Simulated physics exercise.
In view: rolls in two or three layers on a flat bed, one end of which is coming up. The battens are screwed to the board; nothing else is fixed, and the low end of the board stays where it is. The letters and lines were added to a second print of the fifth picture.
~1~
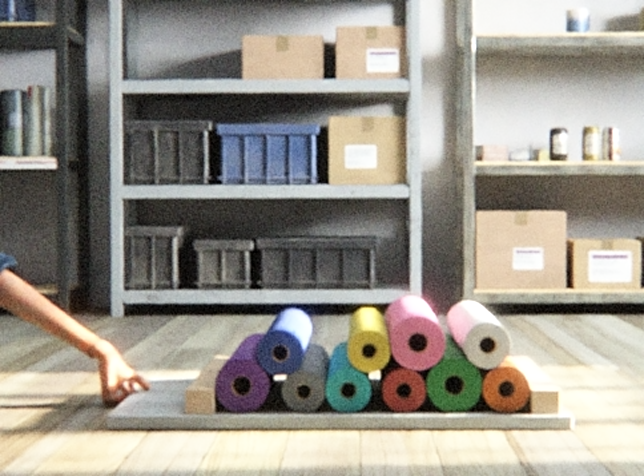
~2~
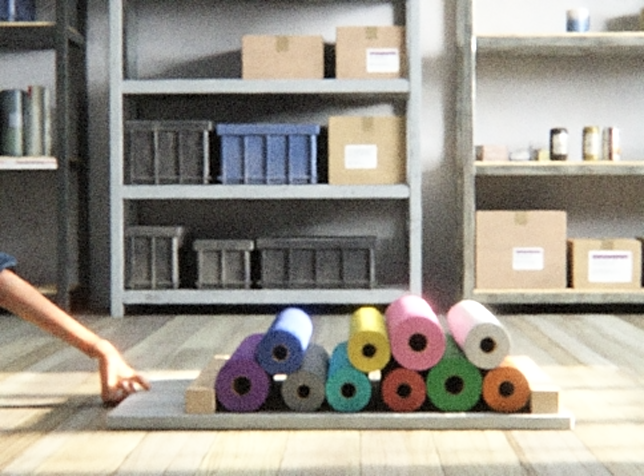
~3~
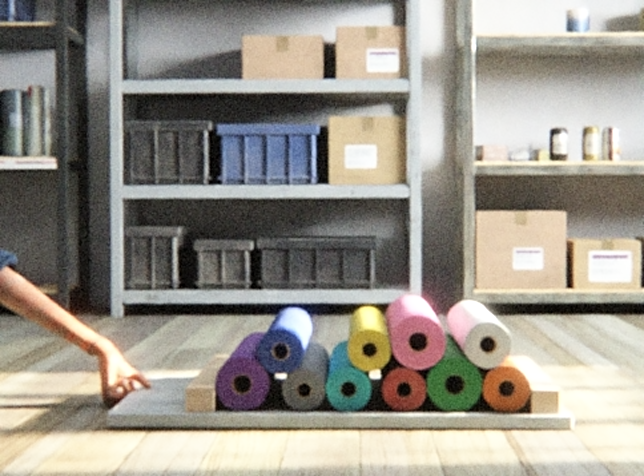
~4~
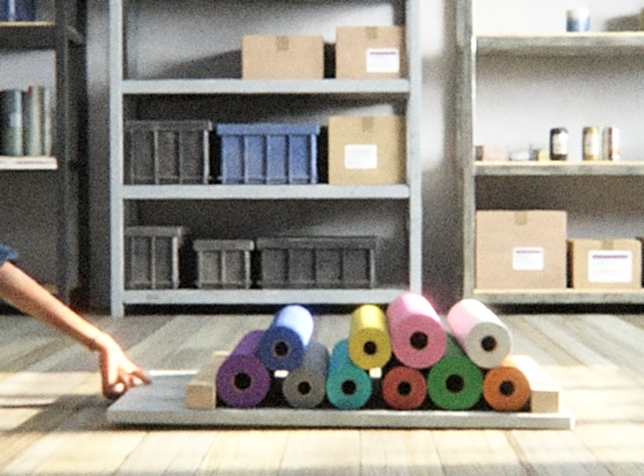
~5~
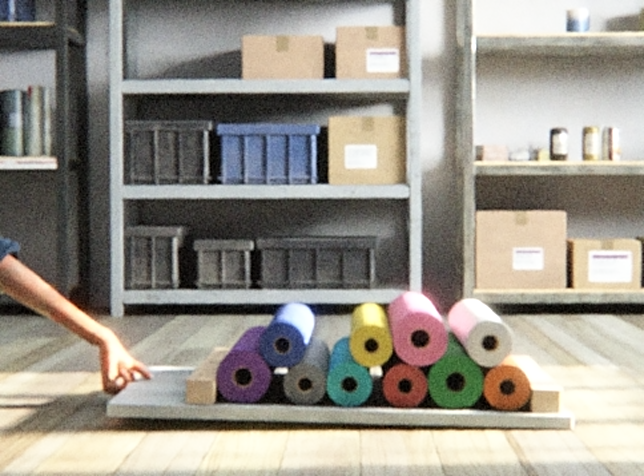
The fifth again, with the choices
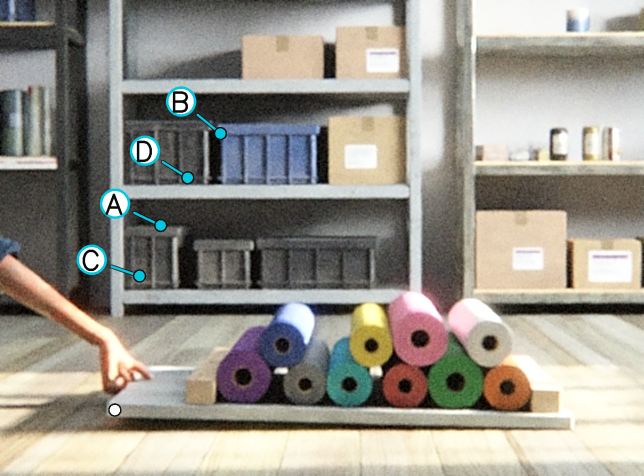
In a storeroom lined with shelves of boxes and bins, colourful rolls lie stacked between wooden battens on a flat board on the floor. A hand at the left holds the board's end, which stays almost still at first, then rises slightly, the rolls keeping their stacked arrangement.
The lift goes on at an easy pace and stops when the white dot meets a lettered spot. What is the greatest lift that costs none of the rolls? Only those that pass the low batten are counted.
Mark C is as high as it can go.
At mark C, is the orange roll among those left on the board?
The orange roll: Yes.
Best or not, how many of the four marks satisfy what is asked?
One of them.
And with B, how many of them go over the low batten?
At B the number is four.
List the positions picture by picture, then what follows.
In the first picture, pink roll (418, 343); white roll (488, 345); yellow roll (369, 351).
In the second picture, yellow roll (369, 351); board (341, 389).
In the third picture, board (341, 388); purple roll (242, 384); grey roll (304, 390); white roll (488, 345).
In the fourth picture, board (341, 386); purple roll (243, 381); grey roll (304, 388).
In the fifth picture, board (341, 383); purple roll (243, 377); grey roll (305, 384).
On the marked copy, A at (161, 225); B at (220, 133); C at (139, 276); D at (188, 178); the white dot at (115, 410).
Following C. Soon after the start, board at 14°.
Later, board at 19°.
In the end, board at 19°, none over the low batten.
As for the rest, A two over the low batten (pink, white); B four over the low batten (blue, pink, white, yellow); D four over the low batten (blue, pink, white, yellow).
